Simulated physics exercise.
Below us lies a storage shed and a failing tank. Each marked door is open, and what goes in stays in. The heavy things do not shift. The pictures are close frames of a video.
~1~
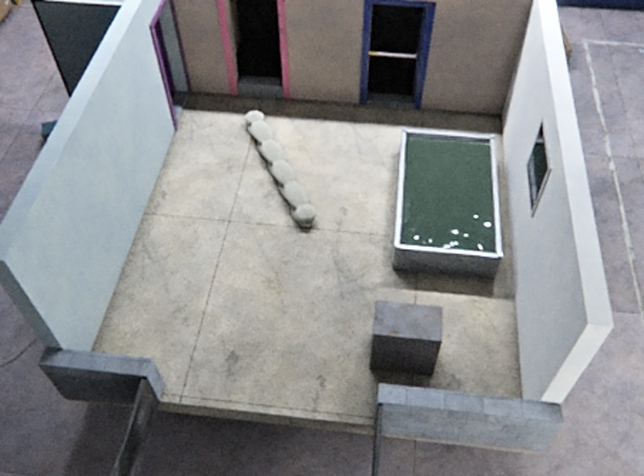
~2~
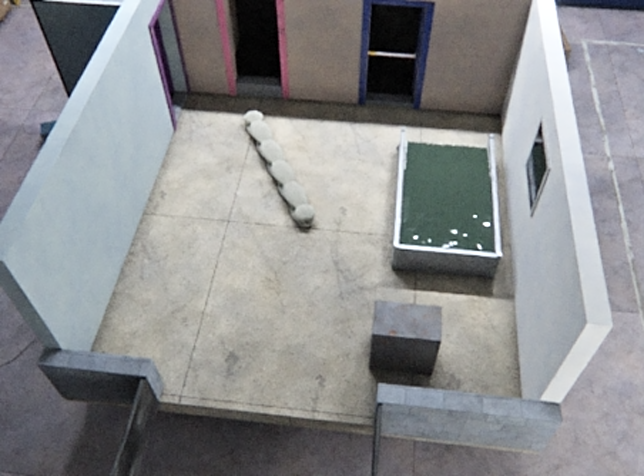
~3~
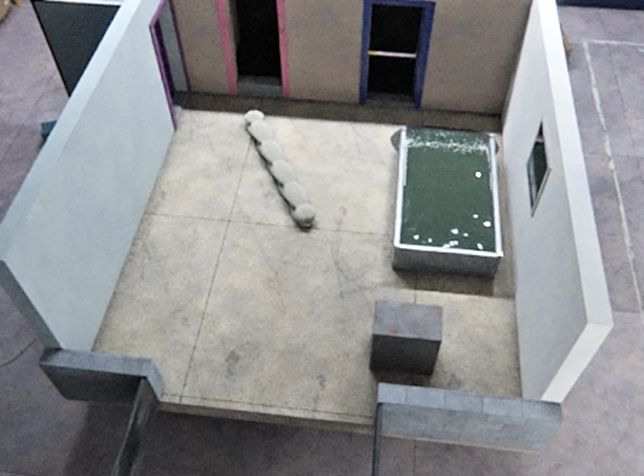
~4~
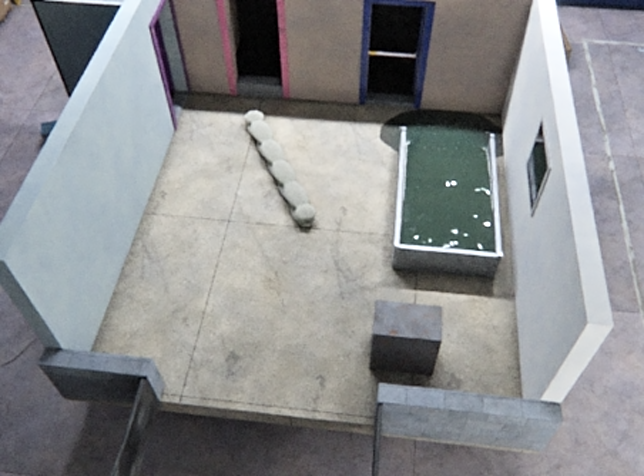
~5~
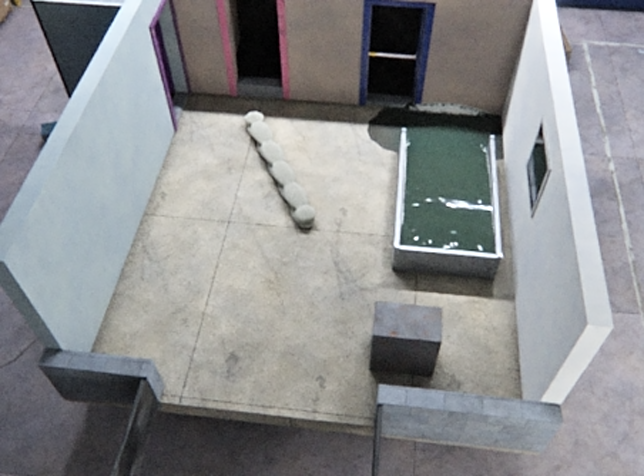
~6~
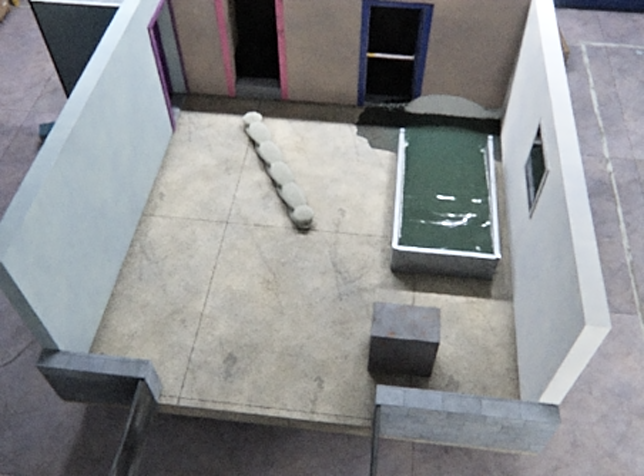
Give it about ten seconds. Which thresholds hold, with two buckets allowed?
In the end: The purple door lets in a lot; the pink door admits no more than that; the blue door lets in a lot.
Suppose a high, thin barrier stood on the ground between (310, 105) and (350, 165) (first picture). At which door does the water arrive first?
It is the blue one.
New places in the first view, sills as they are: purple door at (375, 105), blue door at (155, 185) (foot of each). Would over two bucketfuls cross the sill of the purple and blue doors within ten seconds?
Purple door lets more in; blue door takes less.
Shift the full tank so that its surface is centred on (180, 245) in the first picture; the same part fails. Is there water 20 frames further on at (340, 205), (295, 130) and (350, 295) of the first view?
In turn: Free of water, under water, not flooded.
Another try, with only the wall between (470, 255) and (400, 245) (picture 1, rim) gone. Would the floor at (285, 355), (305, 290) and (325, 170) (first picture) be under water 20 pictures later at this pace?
In turn: Awash, awash, clear.
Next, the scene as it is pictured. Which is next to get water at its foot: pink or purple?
I say the pink one.
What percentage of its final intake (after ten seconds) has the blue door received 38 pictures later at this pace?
Close to 100 %.
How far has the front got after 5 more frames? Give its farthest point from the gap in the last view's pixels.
Close to (319, 108).
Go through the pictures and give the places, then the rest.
In the first picture, the open tank at (447, 191) is whole and still.
In the second picture, the front is at a hidden place, out from the gap on the open tank's far side.
In the third picture, water pours out on the open tank's far side and has run to a hidden place.
In the fourth picture, the front is at (481, 121), out from the gap on the open tank's far side.
In the fifth picture, the front is at (501, 117), out from the gap on the open tank's far side.
In the sixth picture, the front is at (375, 108), out from the gap on the open tank's far side.
A moment on, water covers 10 % of the floor; the purple door not reached, the pink door not reached, the blue door under two buckets in.
Next, water covers 15 % of the floor; the purple door not reached, the pink door wet at the sill, nothing in, the blue door over two buckets in.
Then, water covers 30 % of the floor; the purple door under two buckets in, the pink door wet at the sill, nothing in, the blue door far over two buckets in.
Later, water covers 55 % of the floor; the purple door over two buckets in, the pink door wet at the sill, nothing in, the blue door far over two buckets in.
In the end, water covers 95 % of the floor; the purple door over two buckets in, the pink door wet at the sill, nothing in, the blue door far over two buckets in.
